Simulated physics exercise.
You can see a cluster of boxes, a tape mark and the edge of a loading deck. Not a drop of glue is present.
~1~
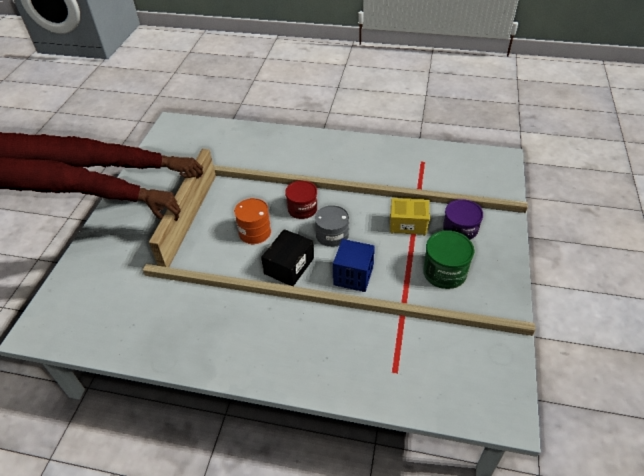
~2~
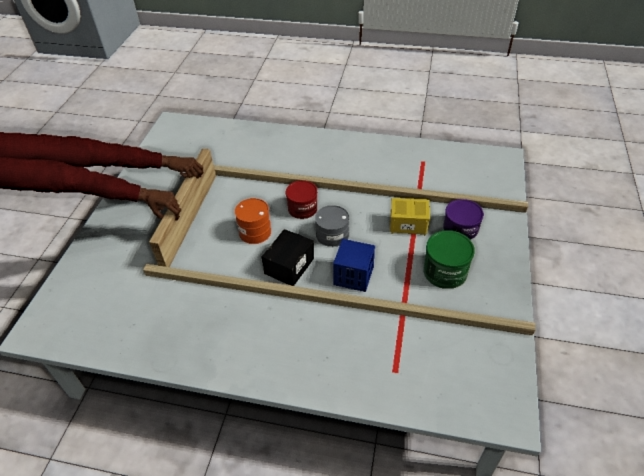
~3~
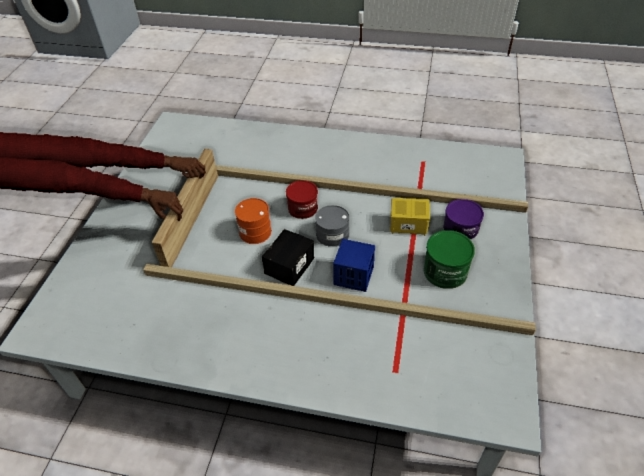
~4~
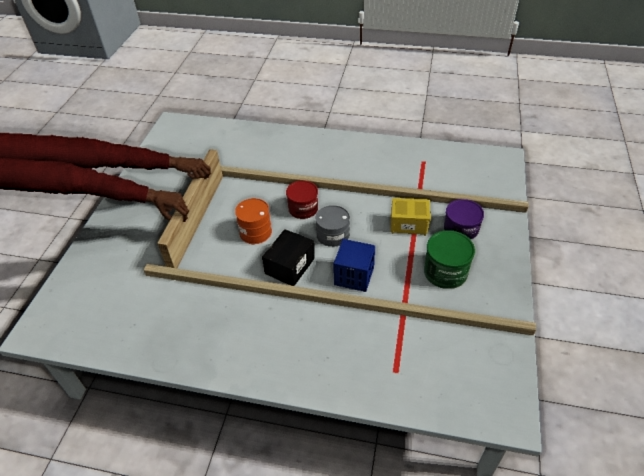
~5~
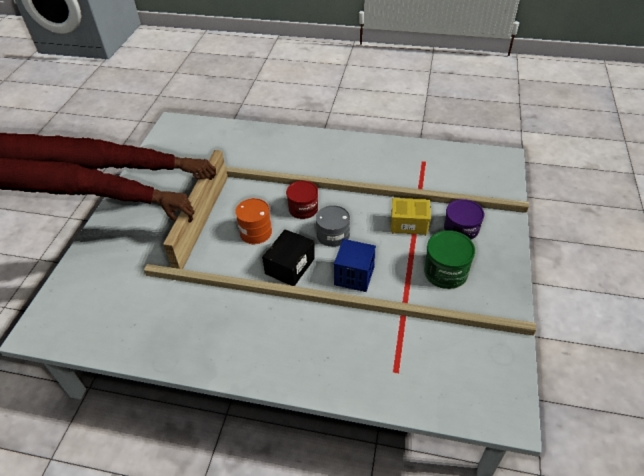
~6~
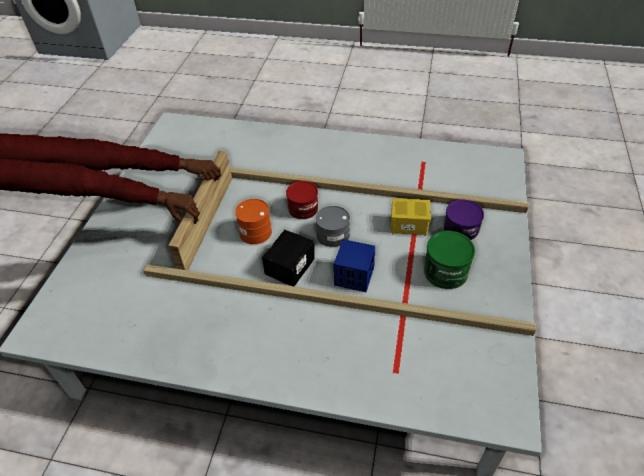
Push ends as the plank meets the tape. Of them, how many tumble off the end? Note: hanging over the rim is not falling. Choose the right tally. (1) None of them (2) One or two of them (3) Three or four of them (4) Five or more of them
Option 1: None of them.
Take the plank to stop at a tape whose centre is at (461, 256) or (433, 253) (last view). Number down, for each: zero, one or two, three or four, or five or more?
Going by the order asked, it's either one or two and then none.
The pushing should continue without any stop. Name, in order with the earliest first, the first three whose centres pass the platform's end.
It goes the purple pail, after that the green pail, and finally the blue crate.
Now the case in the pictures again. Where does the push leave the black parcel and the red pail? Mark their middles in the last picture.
Taking them in turn, first comes (426, 279), then (432, 218).
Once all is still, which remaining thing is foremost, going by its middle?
That would be the purple pail.
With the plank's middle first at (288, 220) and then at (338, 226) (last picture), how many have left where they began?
4 at one spot and 6 at the other.
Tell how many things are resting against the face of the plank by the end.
Well, it touches 3.
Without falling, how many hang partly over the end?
I'd say 0 of them.
A little later, none off yet; purple pail at rest near (463, 220); green pail at rest near (448, 260); yellow tote at rest near (410, 217).
Next, none off yet; purple pail shifted a little near (471, 219); green pail shifted a little near (458, 261); yellow tote shifted about its own width near (435, 209).
When it is over, the number that fall off is zero.
